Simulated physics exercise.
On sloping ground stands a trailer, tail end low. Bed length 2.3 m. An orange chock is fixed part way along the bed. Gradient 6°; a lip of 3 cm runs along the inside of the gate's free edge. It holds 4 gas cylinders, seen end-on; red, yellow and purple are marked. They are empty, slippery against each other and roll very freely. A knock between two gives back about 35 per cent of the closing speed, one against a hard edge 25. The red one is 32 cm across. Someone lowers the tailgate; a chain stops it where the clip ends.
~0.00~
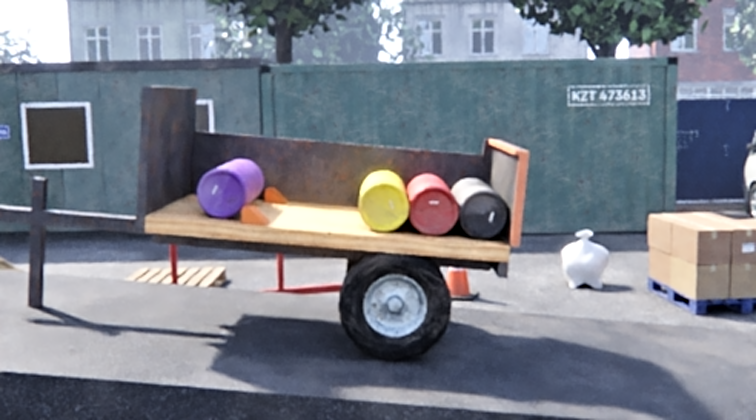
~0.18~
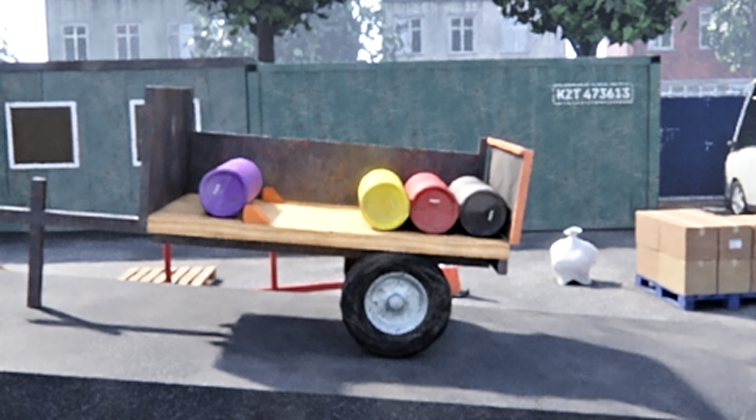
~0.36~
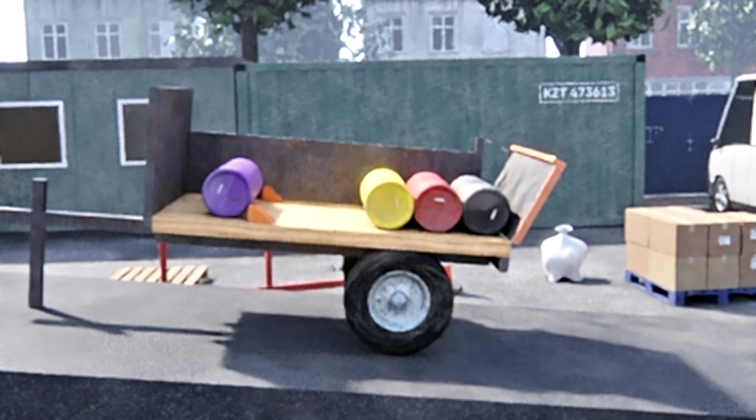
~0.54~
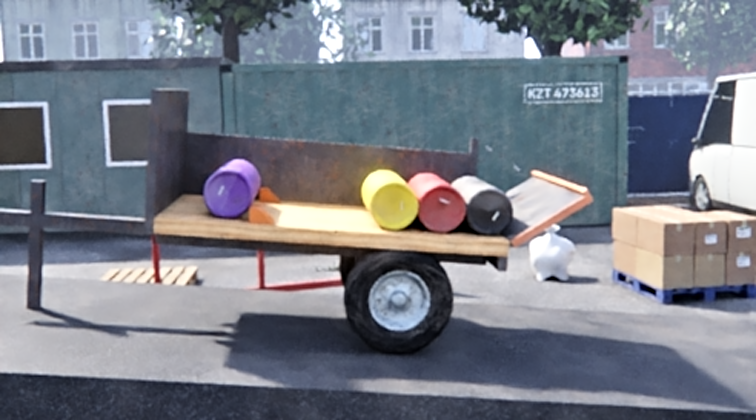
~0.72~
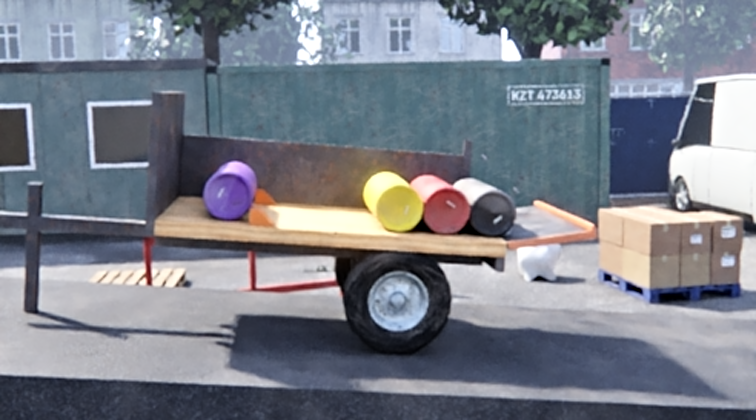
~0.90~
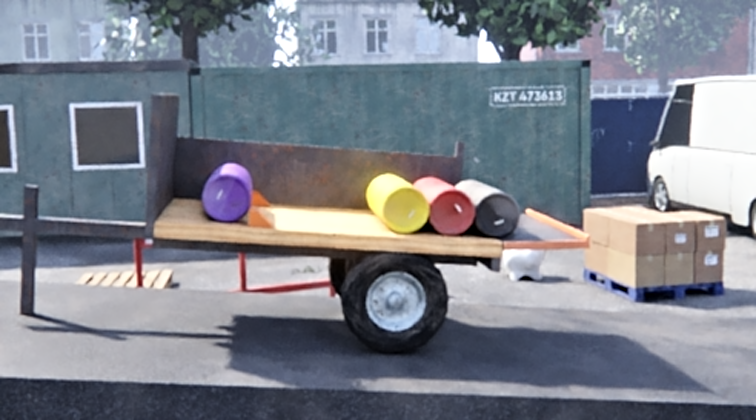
The tailgate at the trailer's right end swings down to about level beside four colored cylinders.
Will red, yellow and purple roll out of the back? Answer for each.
The red cylinder remains aboard, the yellow stays with the vehicle, the purple is held.
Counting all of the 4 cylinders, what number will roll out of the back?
The count is 1.
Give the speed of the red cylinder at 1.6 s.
About 0.5 m/s.
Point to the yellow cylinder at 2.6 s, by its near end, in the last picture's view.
At about (500, 216).
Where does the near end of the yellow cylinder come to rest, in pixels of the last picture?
Near (512, 215).
After 1.6 s, red is on the bed, 5 cm short of the hinge, rolling right; yellow is on the bed, 35 cm short of the hinge, rolling right; purple is on the bed, 185 cm short of the hinge; 0 out so far.
After 2.6 s, red is on the gate, 30 cm past the hinge, rolling right; yellow is on the bed, 5 cm short of the hinge, rolling right; no change for purple; 1 out so far.
After 3.7 s, red is on the gate, 40 cm past the hinge; yellow is on the gate, 10 cm past the hinge, rolling left; no change for purple; 1 out so far.
At rest (4.9 s), red is on the gate, 40 cm past the hinge; yellow is on the gate, 10 cm past the hinge; purple is on the bed, 185 cm short of the hinge; 1 out so far.
